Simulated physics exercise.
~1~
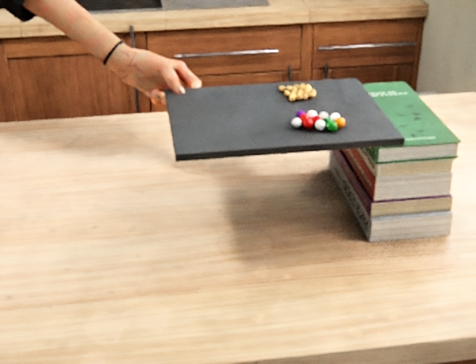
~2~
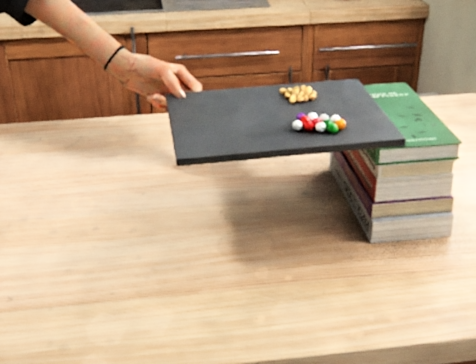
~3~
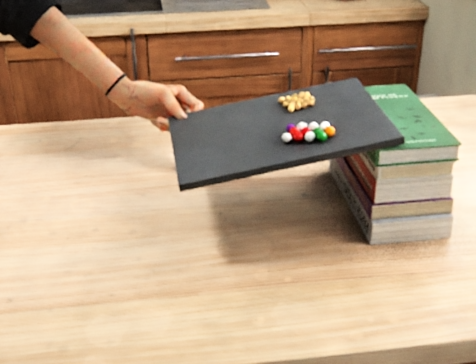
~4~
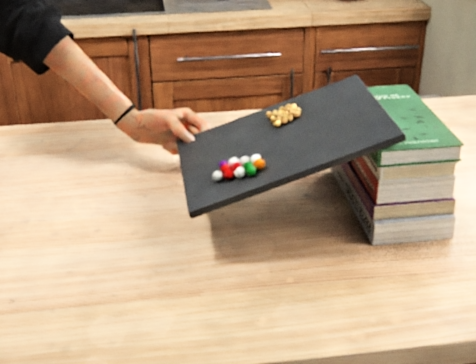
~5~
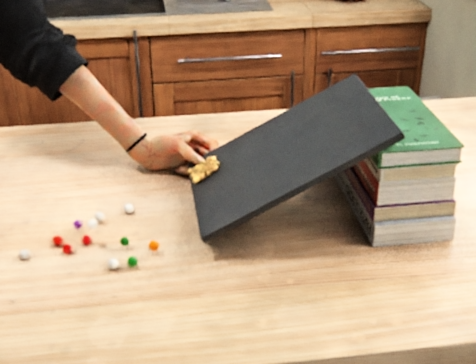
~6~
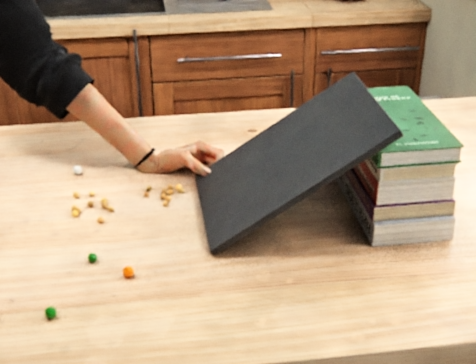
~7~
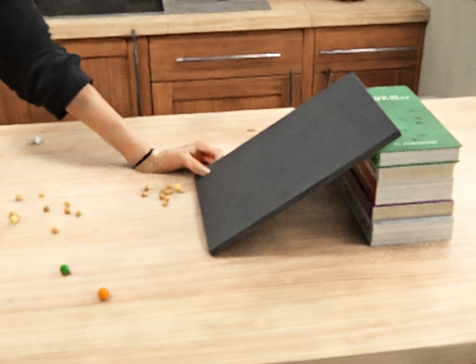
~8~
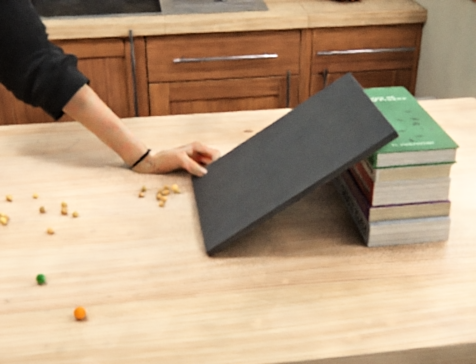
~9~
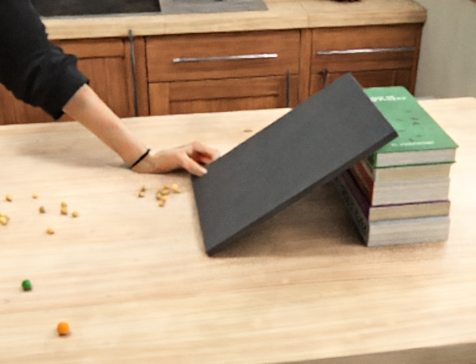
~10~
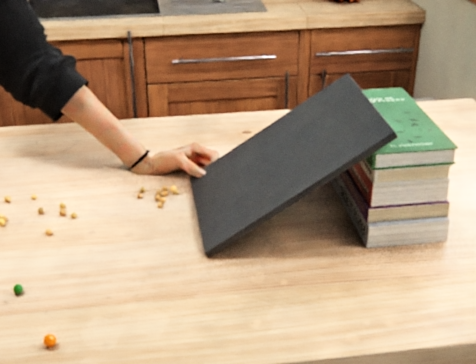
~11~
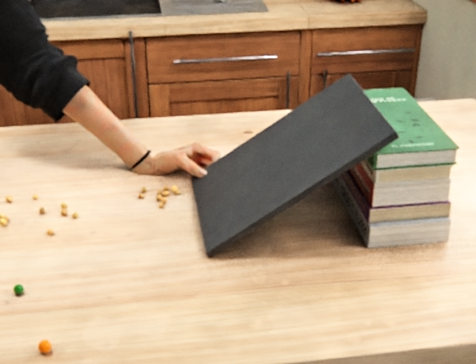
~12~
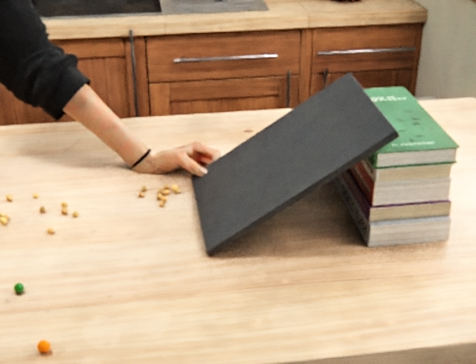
On a wooden kitchen counter, a hand lowers the left end of a dark board resting on stacked books; colorful balls roll off first, then small yellowish pieces slide down, leaving the pieces scattered near the hand and one green and one orange ball farther out at lower left.
